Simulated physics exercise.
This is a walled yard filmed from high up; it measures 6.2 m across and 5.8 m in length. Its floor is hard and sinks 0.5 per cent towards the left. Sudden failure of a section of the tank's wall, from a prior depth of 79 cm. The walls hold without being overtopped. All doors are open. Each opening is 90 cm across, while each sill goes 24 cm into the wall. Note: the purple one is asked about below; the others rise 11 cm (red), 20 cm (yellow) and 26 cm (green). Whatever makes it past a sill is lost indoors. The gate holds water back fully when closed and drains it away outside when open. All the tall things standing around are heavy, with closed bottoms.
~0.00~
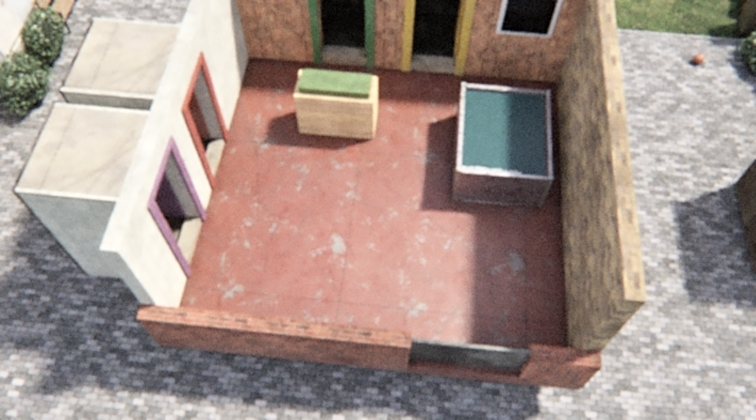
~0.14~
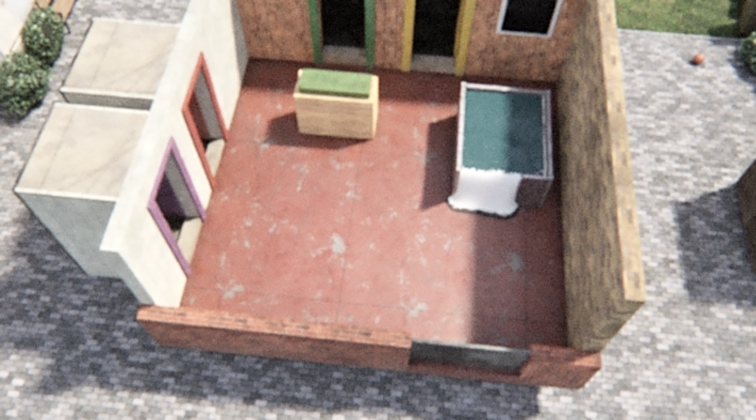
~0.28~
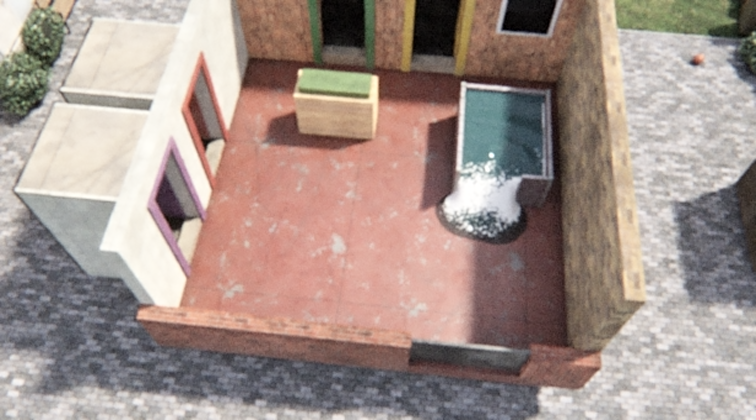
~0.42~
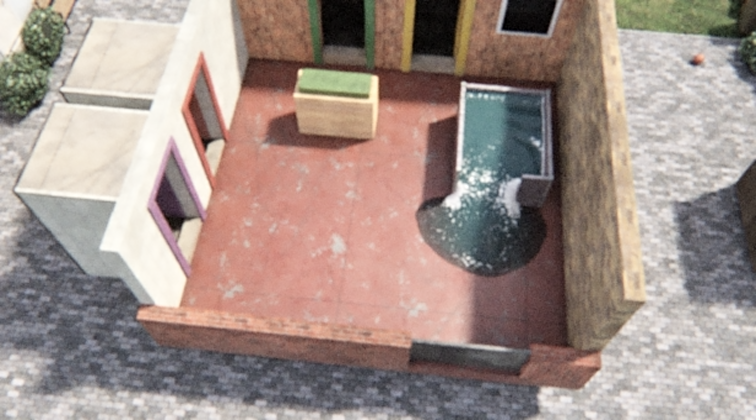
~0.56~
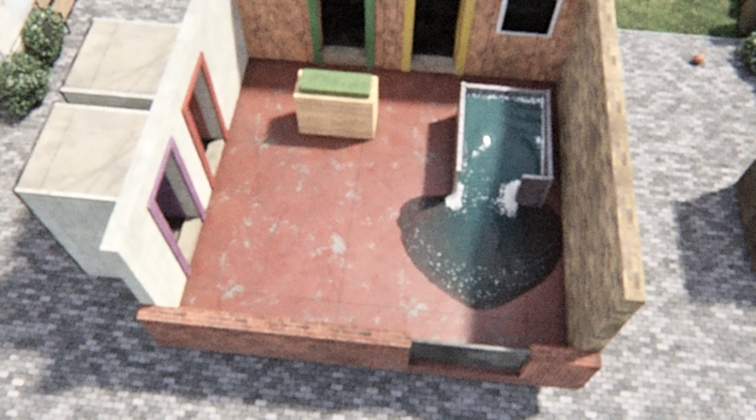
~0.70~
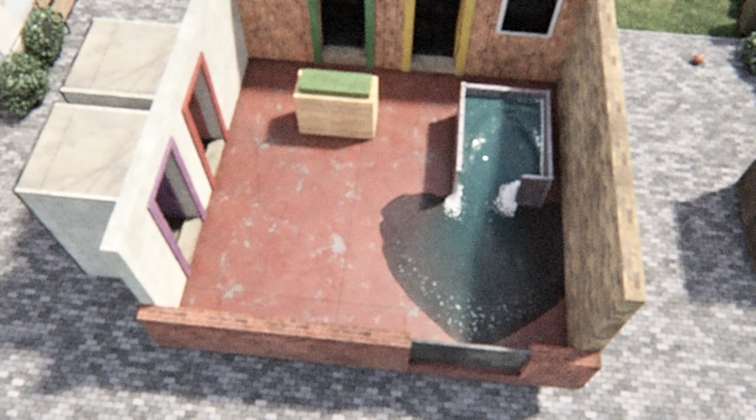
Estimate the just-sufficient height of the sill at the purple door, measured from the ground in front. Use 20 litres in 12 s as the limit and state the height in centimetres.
I would say 13.5 cm.
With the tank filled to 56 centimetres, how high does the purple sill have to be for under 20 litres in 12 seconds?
Then a height close to 8.5 cm.
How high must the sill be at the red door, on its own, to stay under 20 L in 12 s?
Red door, minimum about 5.0 cm.
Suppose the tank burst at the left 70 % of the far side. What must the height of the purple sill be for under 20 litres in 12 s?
A minimum of about 7.0 cm.
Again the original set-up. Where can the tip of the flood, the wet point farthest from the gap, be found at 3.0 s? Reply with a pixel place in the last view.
Lab note: Front tip approx. (174, 325).
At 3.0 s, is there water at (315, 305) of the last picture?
At that moment it's submerged.
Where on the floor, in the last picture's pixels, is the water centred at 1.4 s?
Around (481, 214).
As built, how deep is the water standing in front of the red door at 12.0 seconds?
Roughly 7.0 cm deep.
After 1.4 s water covers 30 % of the floor, deepest (40 cm) near (553, 365); it has not reached the purple door.
After 3.0 s water covers 40 % of the floor, deepest (30 cm) near (185, 327); 10 cm at the purple door, 0 litres in over its 17 cm sill.
After 12.0 s water covers 100 % of the floor, deepest (10 cm) near (230, 128); 7 cm at the purple door, 2 litres in over its 17 cm sill.
At the purple door as built, the water arrived by 2.8 s and peaked near 18 cm at 3.4 s.
Run again over the same 12 s with other heights there, 43 litres in over 11.5 cm, 6 litres over 15.5 cm. The limit of 20 litres is kept from about 13.5 cm up.
